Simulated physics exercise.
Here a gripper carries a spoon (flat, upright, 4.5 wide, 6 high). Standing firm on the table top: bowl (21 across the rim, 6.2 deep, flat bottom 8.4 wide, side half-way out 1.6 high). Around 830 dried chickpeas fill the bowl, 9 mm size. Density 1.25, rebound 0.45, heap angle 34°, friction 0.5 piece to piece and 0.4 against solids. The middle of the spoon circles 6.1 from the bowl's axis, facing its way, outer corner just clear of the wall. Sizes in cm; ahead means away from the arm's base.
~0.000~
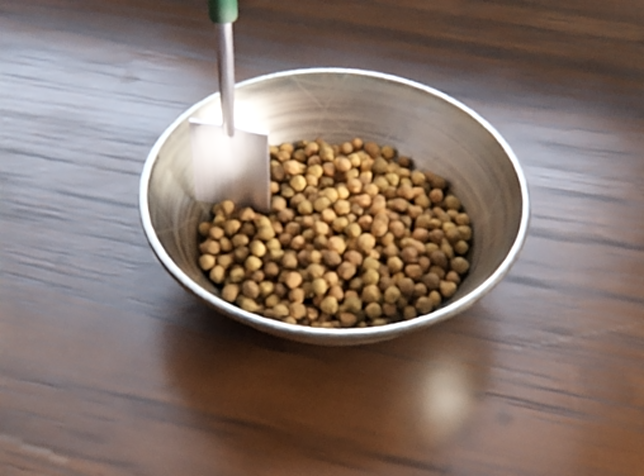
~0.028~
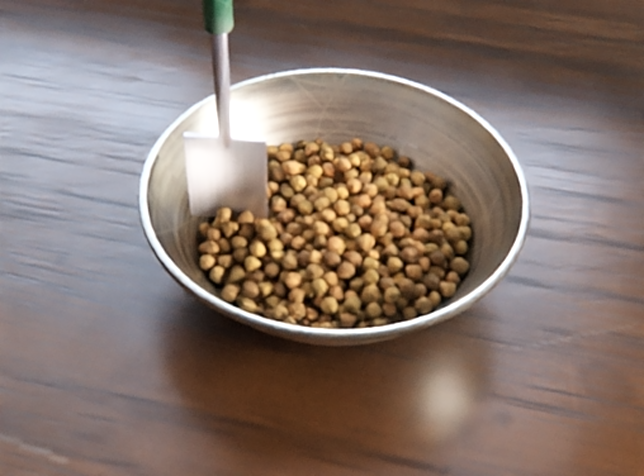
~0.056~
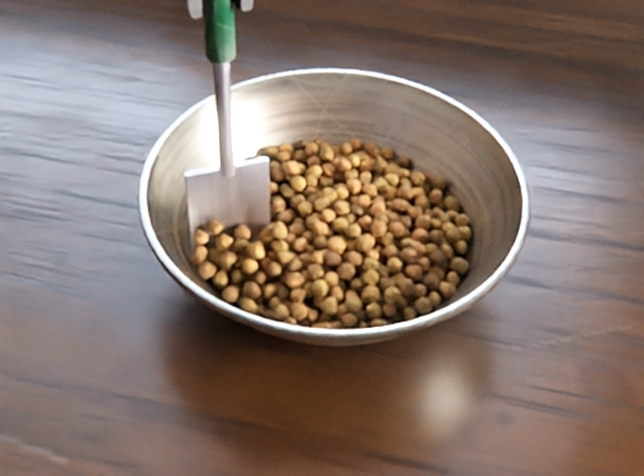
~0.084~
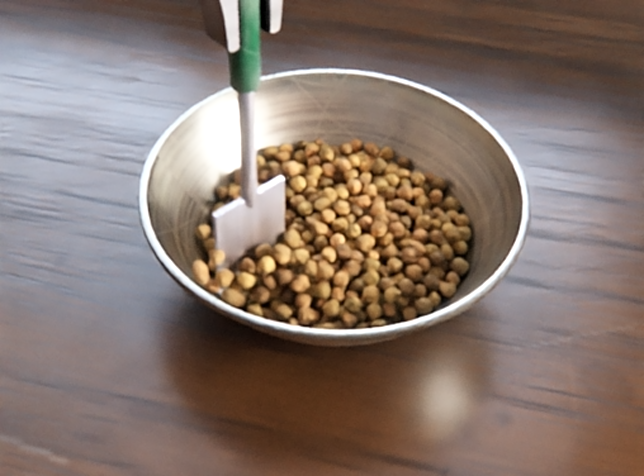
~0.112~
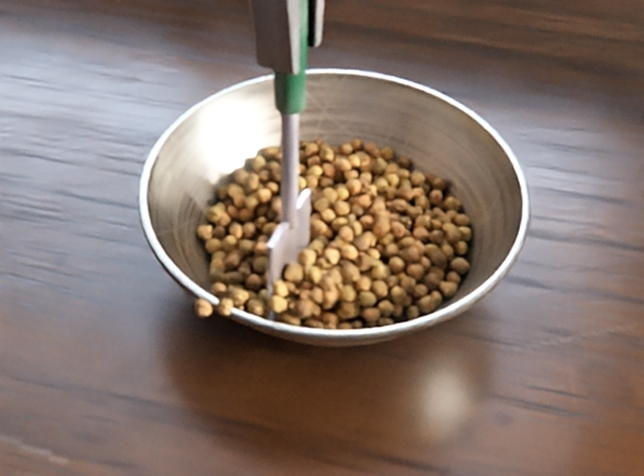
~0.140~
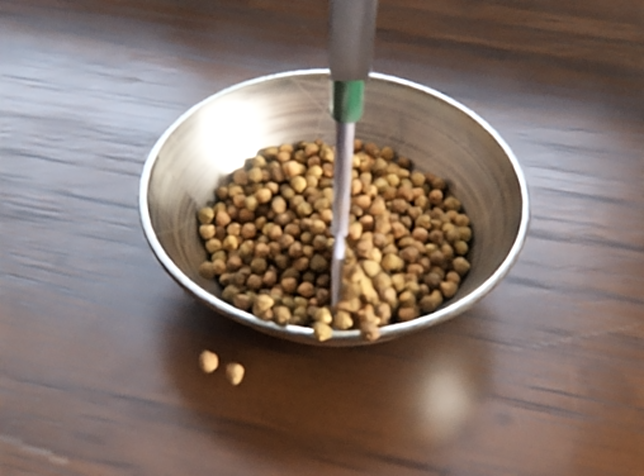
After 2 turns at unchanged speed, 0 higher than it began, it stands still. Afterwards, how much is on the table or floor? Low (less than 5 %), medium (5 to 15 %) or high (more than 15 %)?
Share on the table or floor: High (more than 15 %).
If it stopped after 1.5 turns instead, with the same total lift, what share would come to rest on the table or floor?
In that case some 20 per cent.
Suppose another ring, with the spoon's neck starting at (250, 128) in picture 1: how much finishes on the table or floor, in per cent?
About 40 per cent.
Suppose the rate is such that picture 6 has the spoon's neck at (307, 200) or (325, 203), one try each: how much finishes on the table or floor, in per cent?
Some 20 and 20 per cent.
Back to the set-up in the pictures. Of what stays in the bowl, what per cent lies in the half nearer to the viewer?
Roughly 50 per cent.
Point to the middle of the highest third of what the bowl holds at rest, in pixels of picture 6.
At about (318, 237).
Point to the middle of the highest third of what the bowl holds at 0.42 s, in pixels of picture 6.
At about (285, 206).
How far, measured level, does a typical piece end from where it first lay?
Roughly 2 cm.
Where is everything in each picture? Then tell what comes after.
The first picture shows spoon neck at (228, 105), 0° round; upper third of the load around (337, 225), from x 205 to 465, top at y 145; 834 in the bowl.
The second picture shows spoon neck at (224, 115), 9° round; upper third of the load around (337, 226), from x 205 to 465, top at y 145.
The third picture shows spoon neck at (226, 144), 31° round; upper third of the load around (336, 229), from x 200 to 465, top at y 145.
The fourth picture shows spoon neck at (248, 174), 55° round; upper third of the load around (337, 230), from x 200 to 465, top at y 145.
The fifth picture shows spoon neck at (289, 195), 79° round; upper third of the load around (342, 234), from x 205 to 465, top at y 145; 832 in the bowl, 2 in flight or on the tool.
The sixth picture shows spoon neck at (341, 204), 104° round; upper third of the load around (355, 235), from x 205 to 465, top at y 145; 830 in the bowl, 4 in flight or on the tool.
After 0.42 s, 343° round, highest piece 10 above the table; 736 in the bowl, 51 on the table or floor, 47 in flight or on the tool.
After 0.69 s, 223° round, highest piece 10 above the table; 672 in the bowl, 149 on the table or floor, 13 in flight or on the tool.
After 1.03 s, 0° round, highest piece 5 above the table; 646 in the bowl, 188 on the table or floor.
After 1.73 s, 0° round, highest piece 5 above the table; 646 in the bowl, 188 on the table or floor.
At rest, 646 in the bowl, 188 on the table or floor. That is 23 % on the table or floor.
